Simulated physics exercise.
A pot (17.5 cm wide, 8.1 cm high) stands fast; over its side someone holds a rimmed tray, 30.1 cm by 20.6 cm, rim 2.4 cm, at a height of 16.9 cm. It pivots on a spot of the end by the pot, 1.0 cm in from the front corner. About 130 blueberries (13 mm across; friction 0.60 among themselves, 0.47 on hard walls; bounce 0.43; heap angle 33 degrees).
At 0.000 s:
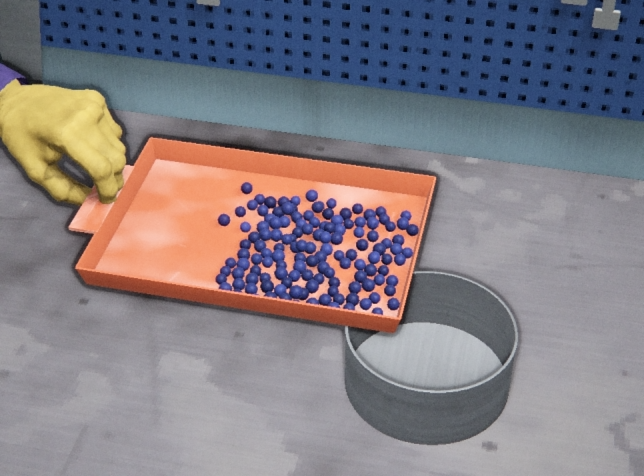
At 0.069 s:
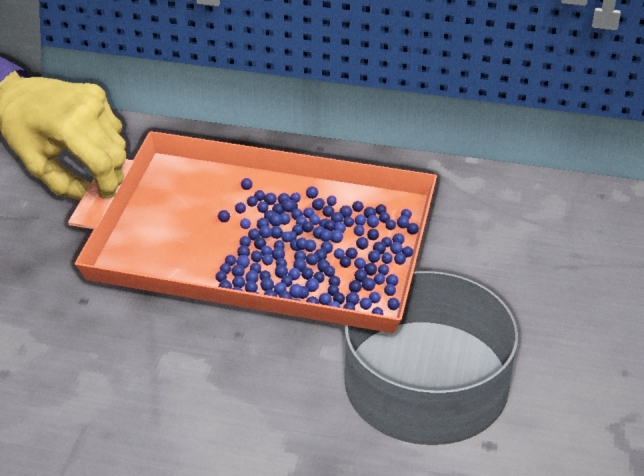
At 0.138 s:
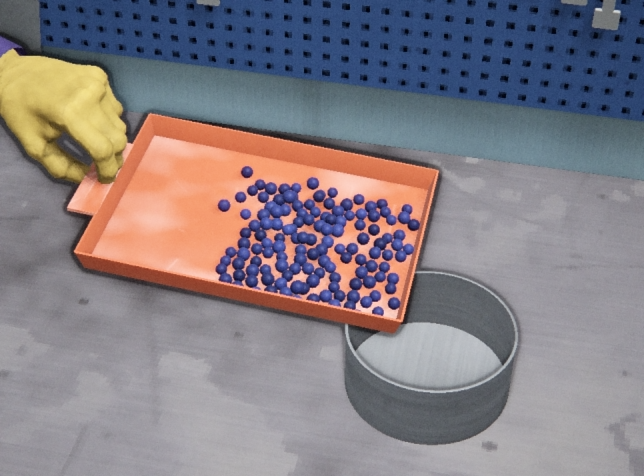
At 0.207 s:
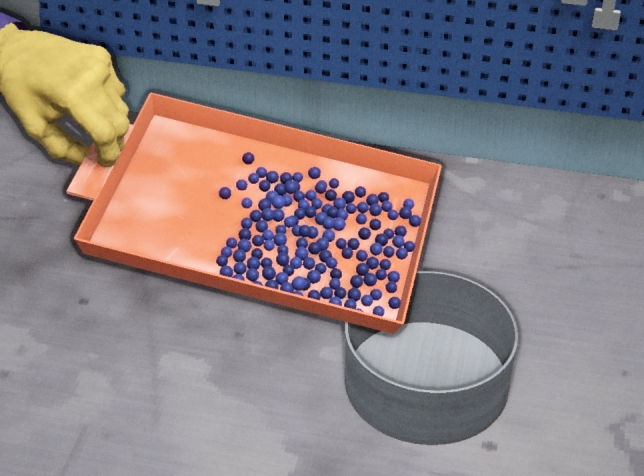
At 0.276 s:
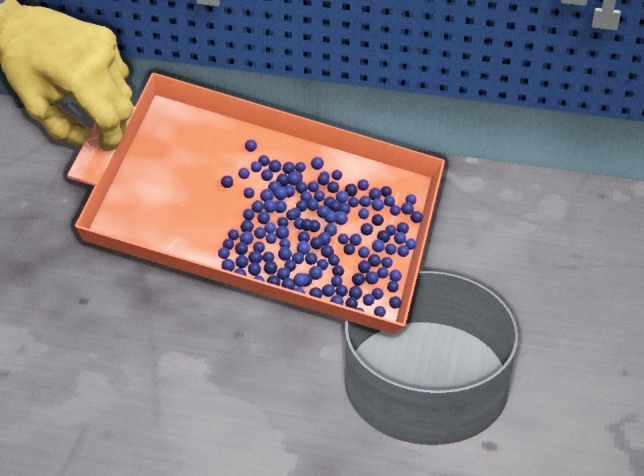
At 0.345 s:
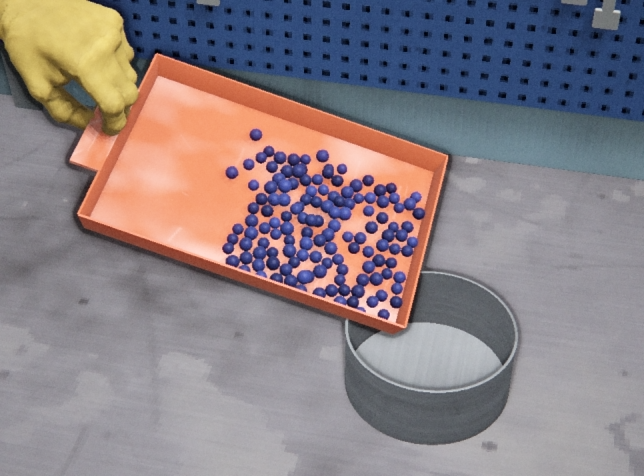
On a grey worktop below a blue pegboard, a yellow-gloved hand holds an orange rimmed tray of dark blue berries, its right end at the rim of a round grey pot. The hand raises the left end slowly, then further, tilting the tray down toward the right while the berries stay clustered in its right part.
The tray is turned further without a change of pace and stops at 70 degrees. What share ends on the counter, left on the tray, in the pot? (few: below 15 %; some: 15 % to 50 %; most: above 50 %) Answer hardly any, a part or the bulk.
Counter hardly any, tray the bulk, pot hardly any.
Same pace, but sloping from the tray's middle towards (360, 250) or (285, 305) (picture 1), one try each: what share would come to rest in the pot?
Some 0 and 0 per cent.
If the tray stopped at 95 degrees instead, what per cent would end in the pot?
It would be near 0 per cent.
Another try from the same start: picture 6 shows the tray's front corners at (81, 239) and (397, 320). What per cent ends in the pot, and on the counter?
Pot 0, counter 5.
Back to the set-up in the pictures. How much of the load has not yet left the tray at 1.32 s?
Roughly 95 per cent.
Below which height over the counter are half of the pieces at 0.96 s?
Roughly 24 cm.
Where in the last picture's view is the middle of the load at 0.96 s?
Near (381, 239).
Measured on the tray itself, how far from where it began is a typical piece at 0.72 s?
Some 3 cm.
After 0.72 s, tilt 44 degrees; the tray holds 100 %, the pot 0 %.
After 0.96 s, tilt 60 degrees; the tray holds 100 %, the pot 0 %.
Then, at 1.32 s, tilt 70 degrees; the tray holds 95 %, the pot 0 %.
In the end, at 1.9 s, counter 5 %, tray 95 %, pot 0 %.
